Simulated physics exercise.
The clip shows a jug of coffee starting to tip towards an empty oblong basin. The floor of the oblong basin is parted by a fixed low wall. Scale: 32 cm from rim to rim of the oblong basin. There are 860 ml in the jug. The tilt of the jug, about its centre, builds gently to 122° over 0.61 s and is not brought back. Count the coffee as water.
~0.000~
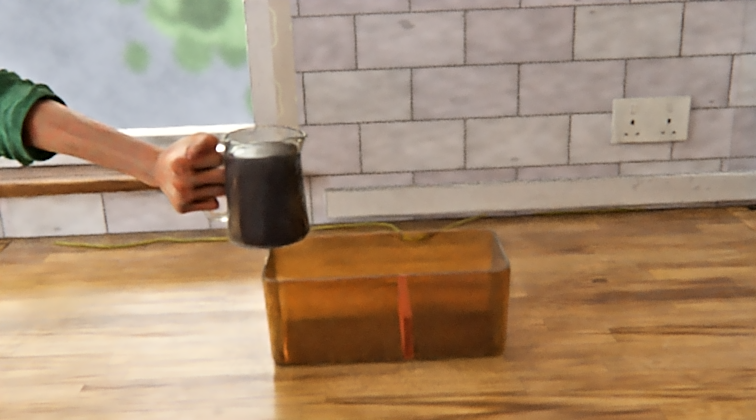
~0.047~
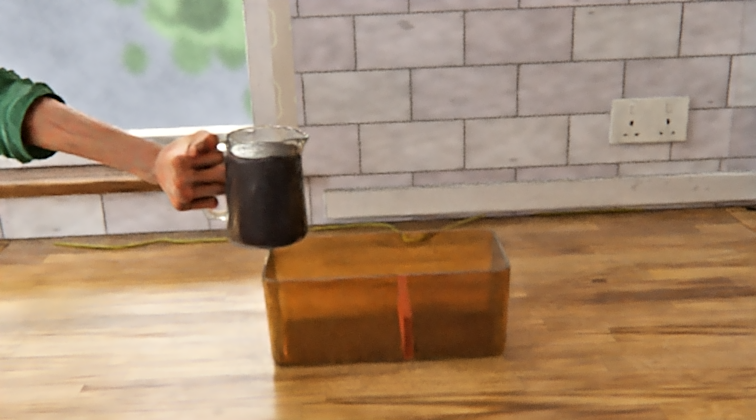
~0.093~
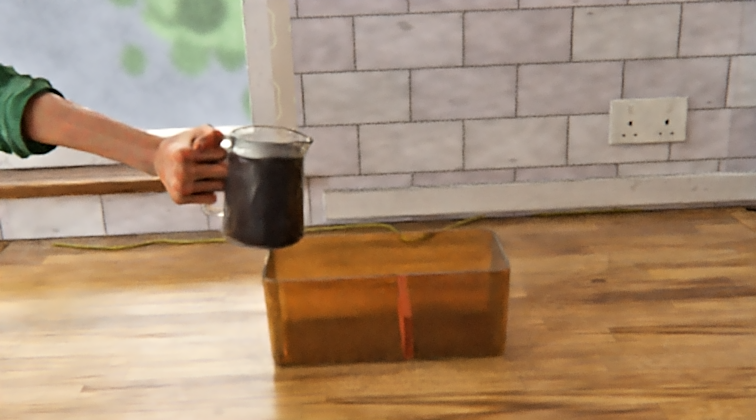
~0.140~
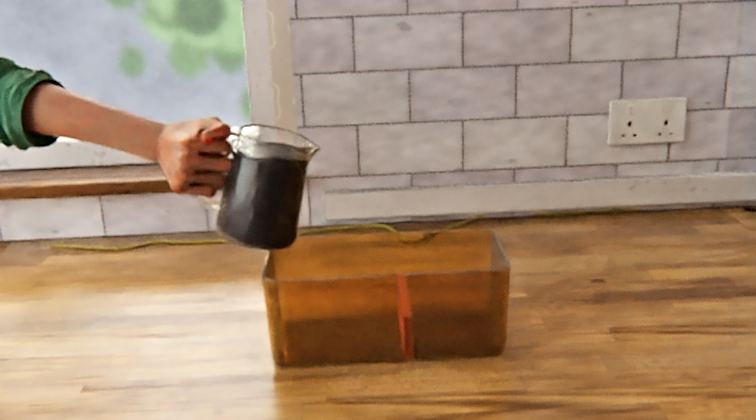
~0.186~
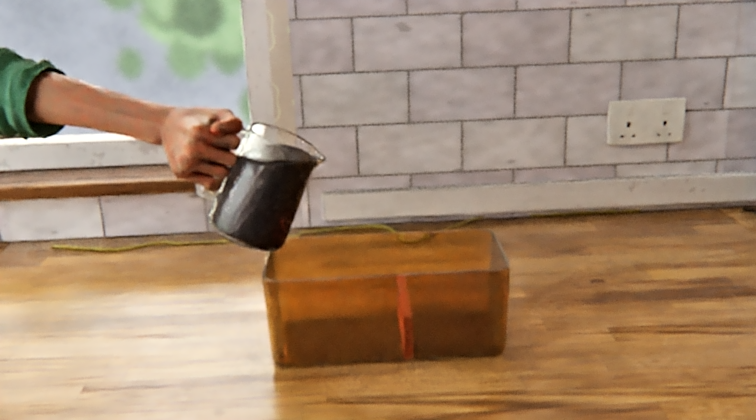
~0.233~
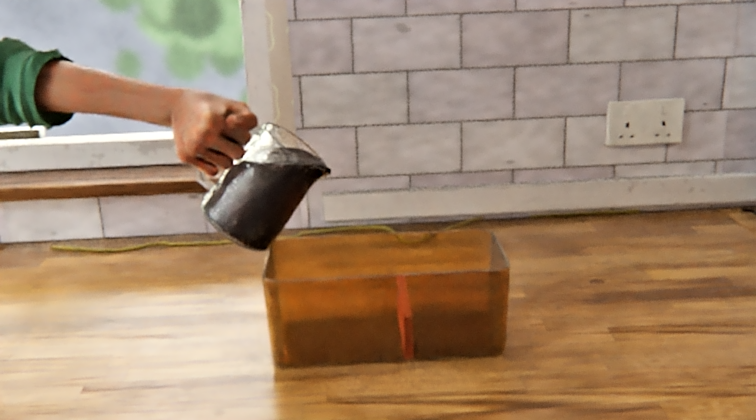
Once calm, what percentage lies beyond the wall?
Roughly 4 per cent is past the wall.
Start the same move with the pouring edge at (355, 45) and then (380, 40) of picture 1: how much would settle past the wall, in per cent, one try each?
First 90, then 70 per cent.
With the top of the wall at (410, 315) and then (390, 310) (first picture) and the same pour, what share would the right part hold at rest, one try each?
In turn about 15 and 15 per cent.
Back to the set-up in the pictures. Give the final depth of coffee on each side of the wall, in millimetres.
Some 32 mm on the left and 2 mm on the right.
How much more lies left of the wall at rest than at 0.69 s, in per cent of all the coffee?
Near 12 in a hundred.
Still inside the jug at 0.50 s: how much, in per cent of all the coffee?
Near 58 in a hundred.
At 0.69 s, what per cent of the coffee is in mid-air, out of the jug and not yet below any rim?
Some 9 per cent.
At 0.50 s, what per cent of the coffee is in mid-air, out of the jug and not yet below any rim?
Near 16 in a hundred.
After 0.50 s the tilt is 112° and 59 per cent is still to pour, 24 is left of the wall and 0 right of it.
After 0.69 s the tilt is 122° and 11 per cent is still to pour, 79 is left of the wall and 1 right of it.
After 0.89 s the tilt is 122° and 1 per cent is still to pour, 90 is left of the wall and 4 right of it.
After 1.11 s the tilt is 122° and 0 per cent is still to pour, 92 is left of the wall and 4 right of it.
In the end 92 per cent lies left of the wall, 4 right of it and 3 outside.
